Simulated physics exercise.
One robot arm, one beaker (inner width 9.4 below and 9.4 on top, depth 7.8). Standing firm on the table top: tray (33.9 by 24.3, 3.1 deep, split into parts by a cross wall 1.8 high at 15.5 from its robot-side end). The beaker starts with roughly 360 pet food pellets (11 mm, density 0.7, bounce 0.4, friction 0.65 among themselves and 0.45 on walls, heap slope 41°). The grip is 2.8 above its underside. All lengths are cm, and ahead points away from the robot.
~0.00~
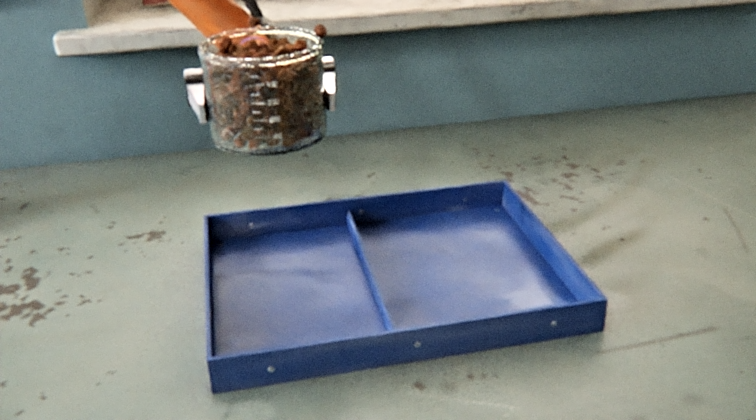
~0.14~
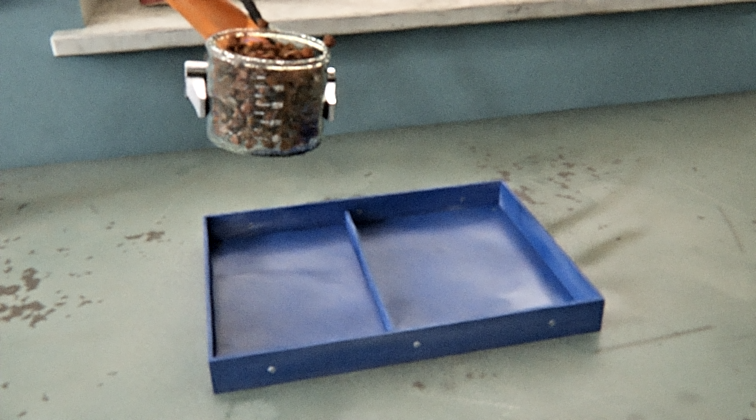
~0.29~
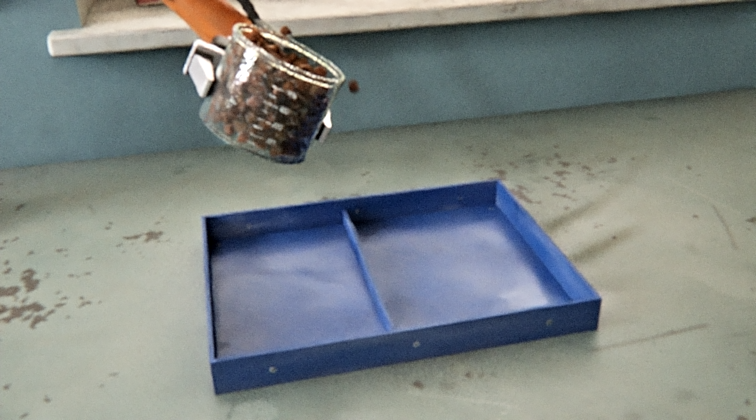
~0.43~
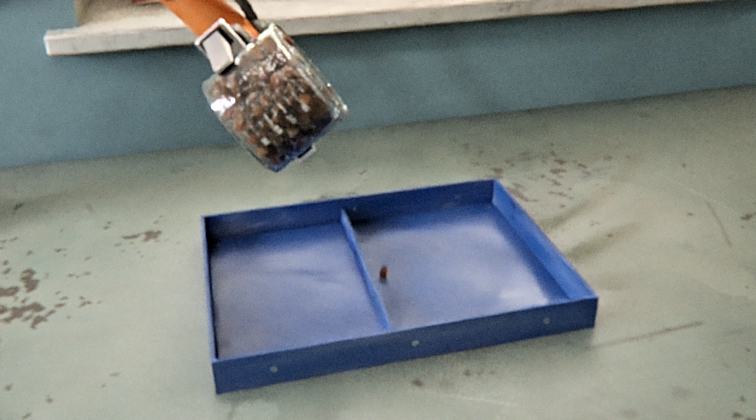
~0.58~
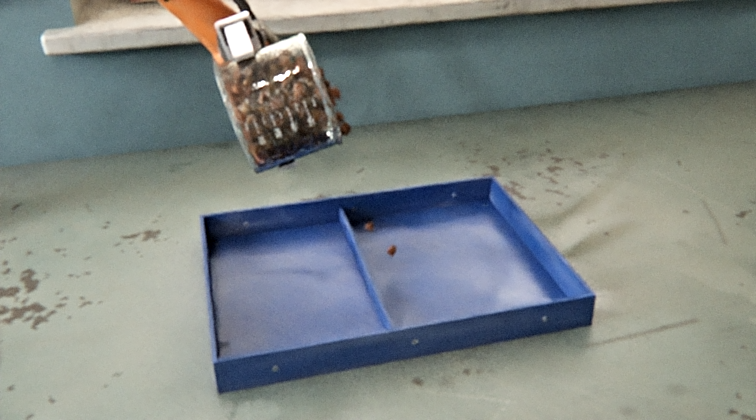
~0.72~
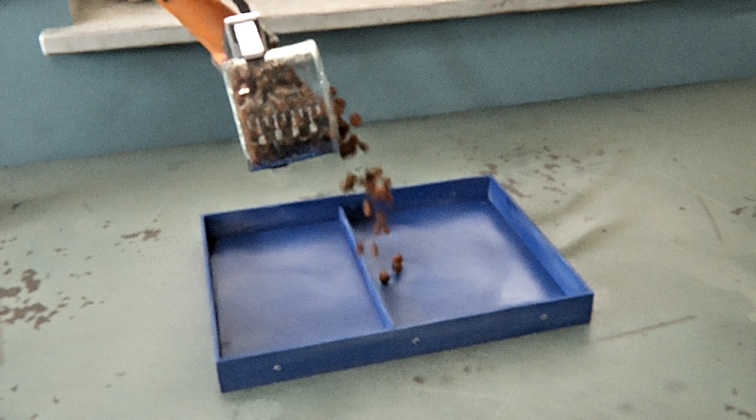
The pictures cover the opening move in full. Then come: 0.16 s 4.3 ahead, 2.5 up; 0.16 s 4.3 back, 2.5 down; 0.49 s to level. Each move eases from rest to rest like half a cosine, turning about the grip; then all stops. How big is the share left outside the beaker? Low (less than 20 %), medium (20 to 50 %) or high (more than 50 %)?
A high share, more than 50 %, ends outside the beaker.
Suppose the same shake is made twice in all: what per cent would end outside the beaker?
In that case some 80 per cent.
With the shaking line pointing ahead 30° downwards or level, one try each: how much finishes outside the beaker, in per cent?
Some 45 and 55 per cent.
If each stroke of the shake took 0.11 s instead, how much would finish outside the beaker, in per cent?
Then about 95 per cent.
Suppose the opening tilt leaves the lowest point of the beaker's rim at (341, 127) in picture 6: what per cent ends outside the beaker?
About 35 per cent.
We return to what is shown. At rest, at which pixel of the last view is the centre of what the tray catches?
Around (418, 263).
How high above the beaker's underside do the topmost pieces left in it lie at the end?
Roughly 6.5 cm.
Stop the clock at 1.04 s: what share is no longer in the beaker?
Some 50 per cent.
After 1.04 s, tilted 83° forward, highest piece 20 above the table; 170 in the beaker, 77 in the far-side part, 4 in the robot-side part, 106 in flight or on a rim.
After 1.37 s, tilted 20° forward, highest piece 24 above the table; 191 in the far-side part, 141 in the beaker, 22 in the robot-side part, 1 on the table or floor, 2 in flight or on a rim.
After 1.73 s, level, highest piece 23 above the table; 192 in the far-side part, 141 in the beaker, 23 in the robot-side part, 1 on the table or floor.
After 2.78 s, level, highest piece 23 above the table; 192 in the far-side part, 141 in the beaker, 23 in the robot-side part, 1 on the table or floor.
At rest, 192 in the far-side part, 141 in the beaker, 23 in the robot-side part, 1 on the table or floor. That is 61 % outside the beaker.
